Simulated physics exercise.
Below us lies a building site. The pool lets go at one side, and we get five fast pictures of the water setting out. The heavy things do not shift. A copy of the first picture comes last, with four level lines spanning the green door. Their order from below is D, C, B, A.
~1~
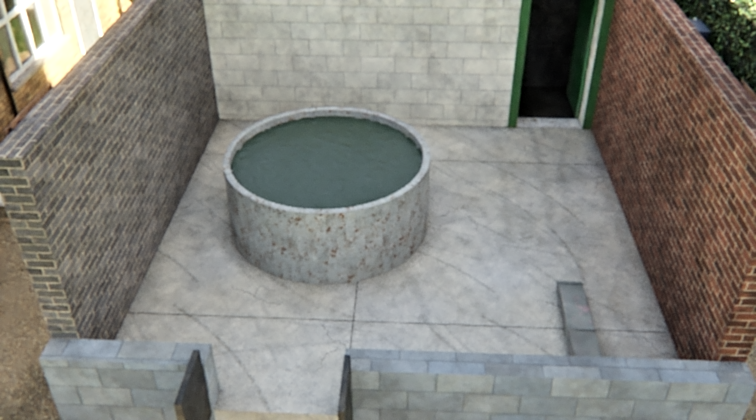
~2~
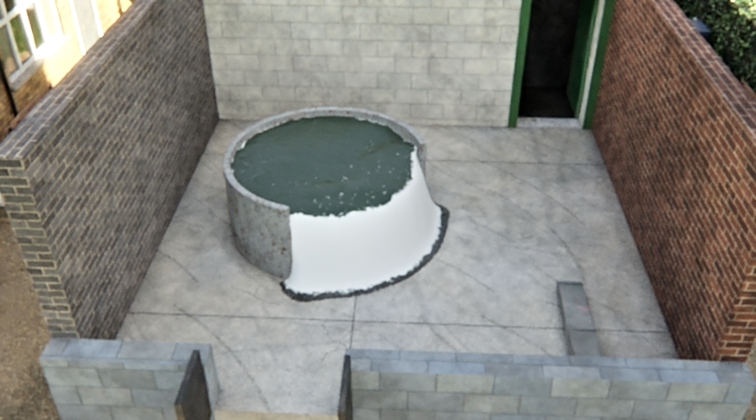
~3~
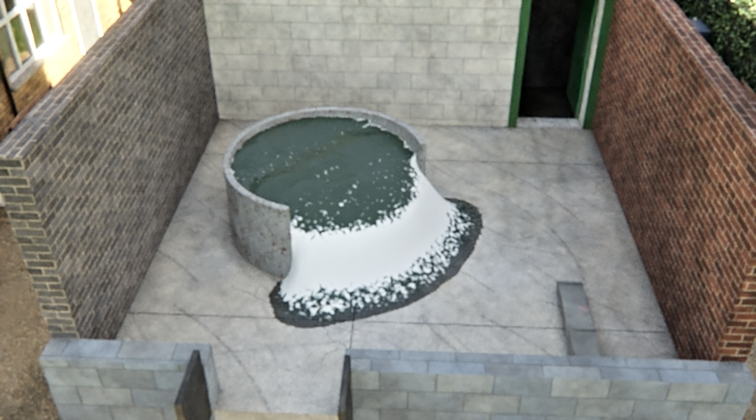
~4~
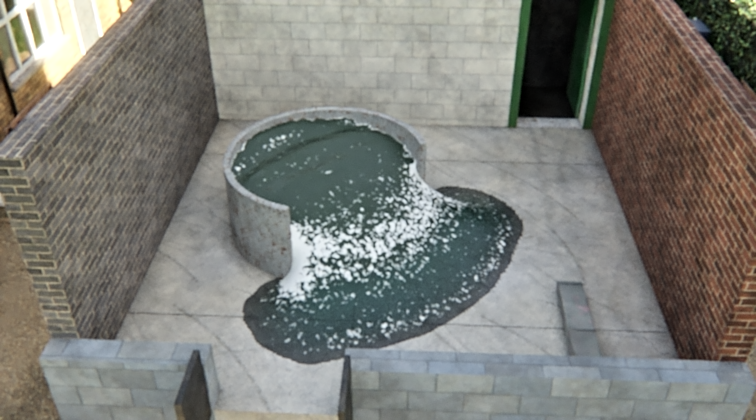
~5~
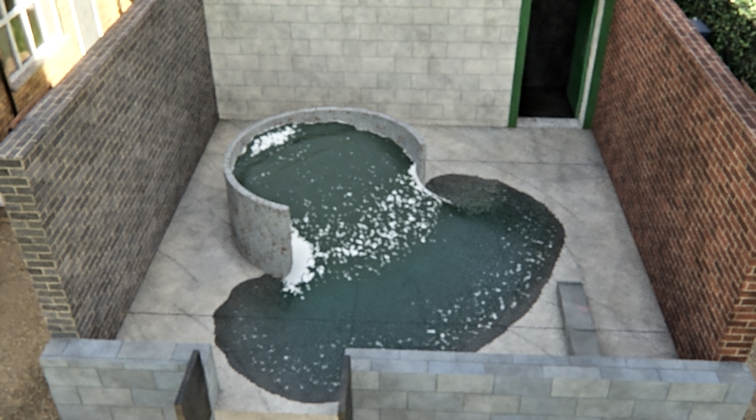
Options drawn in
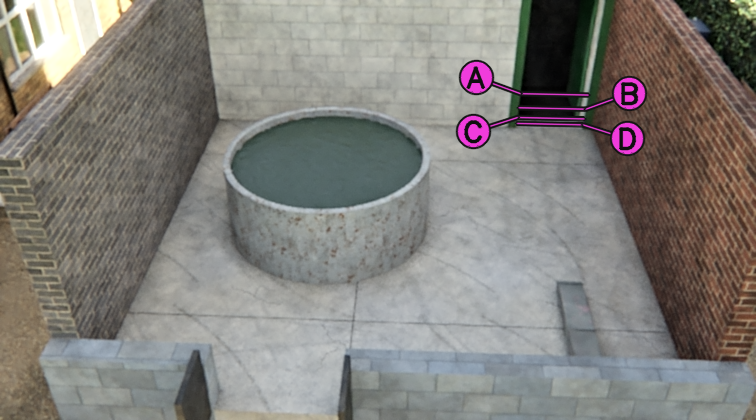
A round concrete pool's front wall gives way and dark water spreads across the paved yard.
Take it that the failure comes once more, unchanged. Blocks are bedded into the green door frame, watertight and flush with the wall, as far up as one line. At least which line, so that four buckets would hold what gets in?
The limit is B.
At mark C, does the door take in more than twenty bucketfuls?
No.
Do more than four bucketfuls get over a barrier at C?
Yes.
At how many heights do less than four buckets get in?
Two of them.
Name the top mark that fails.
C it is.
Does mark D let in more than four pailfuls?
Yes, it does.
On the marked copy, A at (554, 94); B at (552, 108); C at (550, 118); D at (550, 124); from the bottom up D, C, B, A.
Choosing A, nothing gets over.
Choosing B, a splash gets over, under a bucket.
Choosing C, about 10 bucketfuls get in.
Choosing D, dozens of bucketfuls pour in.
